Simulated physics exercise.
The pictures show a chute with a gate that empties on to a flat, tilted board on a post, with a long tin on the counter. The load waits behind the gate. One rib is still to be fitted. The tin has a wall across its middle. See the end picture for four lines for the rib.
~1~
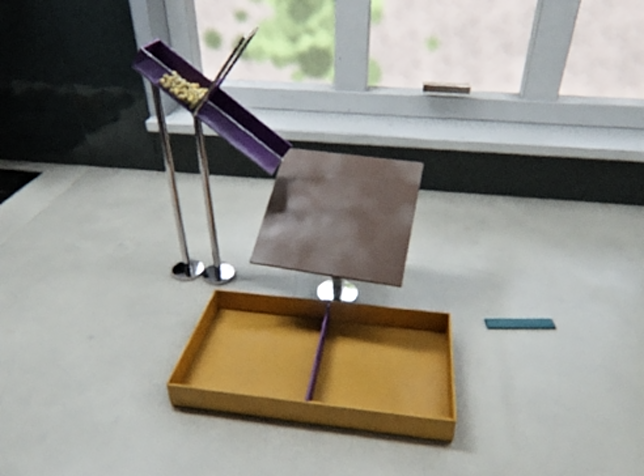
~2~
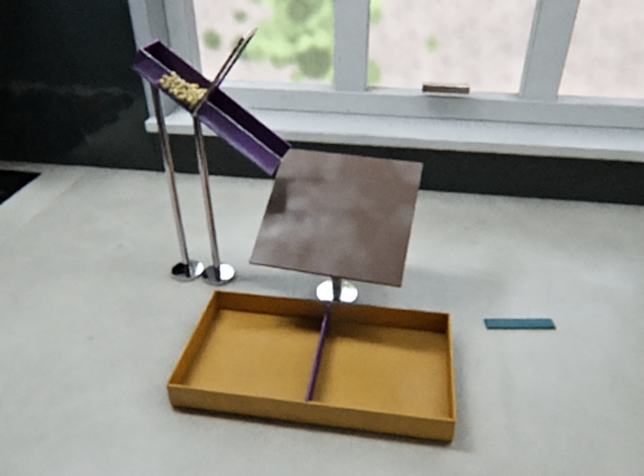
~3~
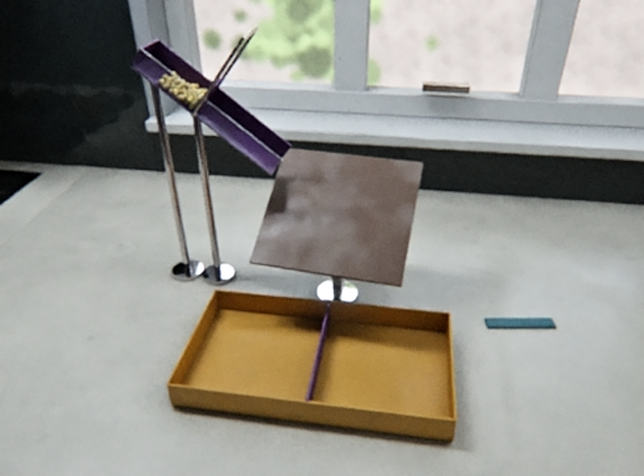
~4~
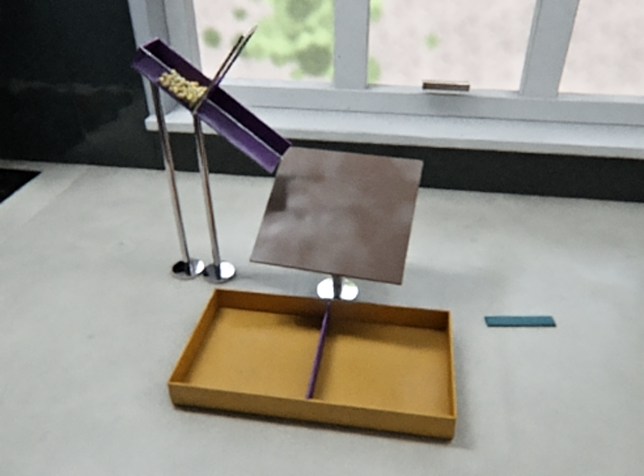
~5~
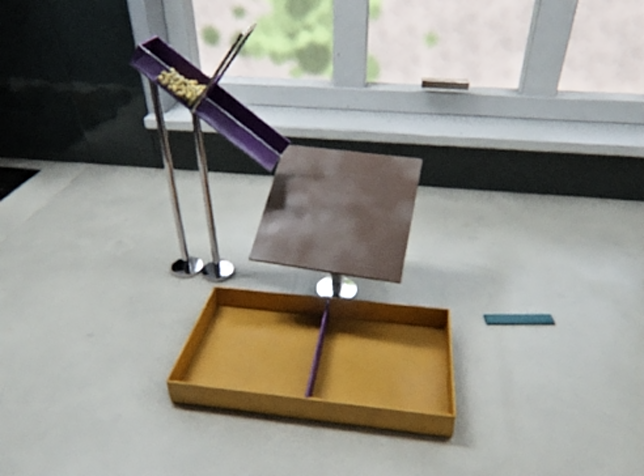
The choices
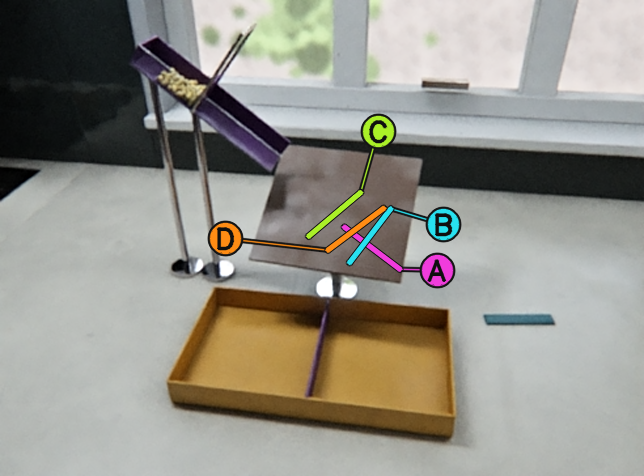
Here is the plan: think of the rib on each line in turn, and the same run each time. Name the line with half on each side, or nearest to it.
The answer is line B.
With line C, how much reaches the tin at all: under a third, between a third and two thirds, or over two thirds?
Over two thirds.
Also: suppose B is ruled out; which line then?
That is line A.
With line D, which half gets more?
Left.
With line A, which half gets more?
Right.
On the marked copy, line A from (344, 227) to (399, 269); line B from (390, 208) to (349, 262); line C from (360, 192) to (308, 236); line D from (383, 208) to (327, 250).
For line A, of what is caught, about a quarter in the left half, most in the right.
For line B, of what is caught, about half in the left half, about half in the right.
For line C, of what is caught, nearly all in the left half, a small part in the right.
For line D, of what is caught, nearly all in the left half, a small part in the right.
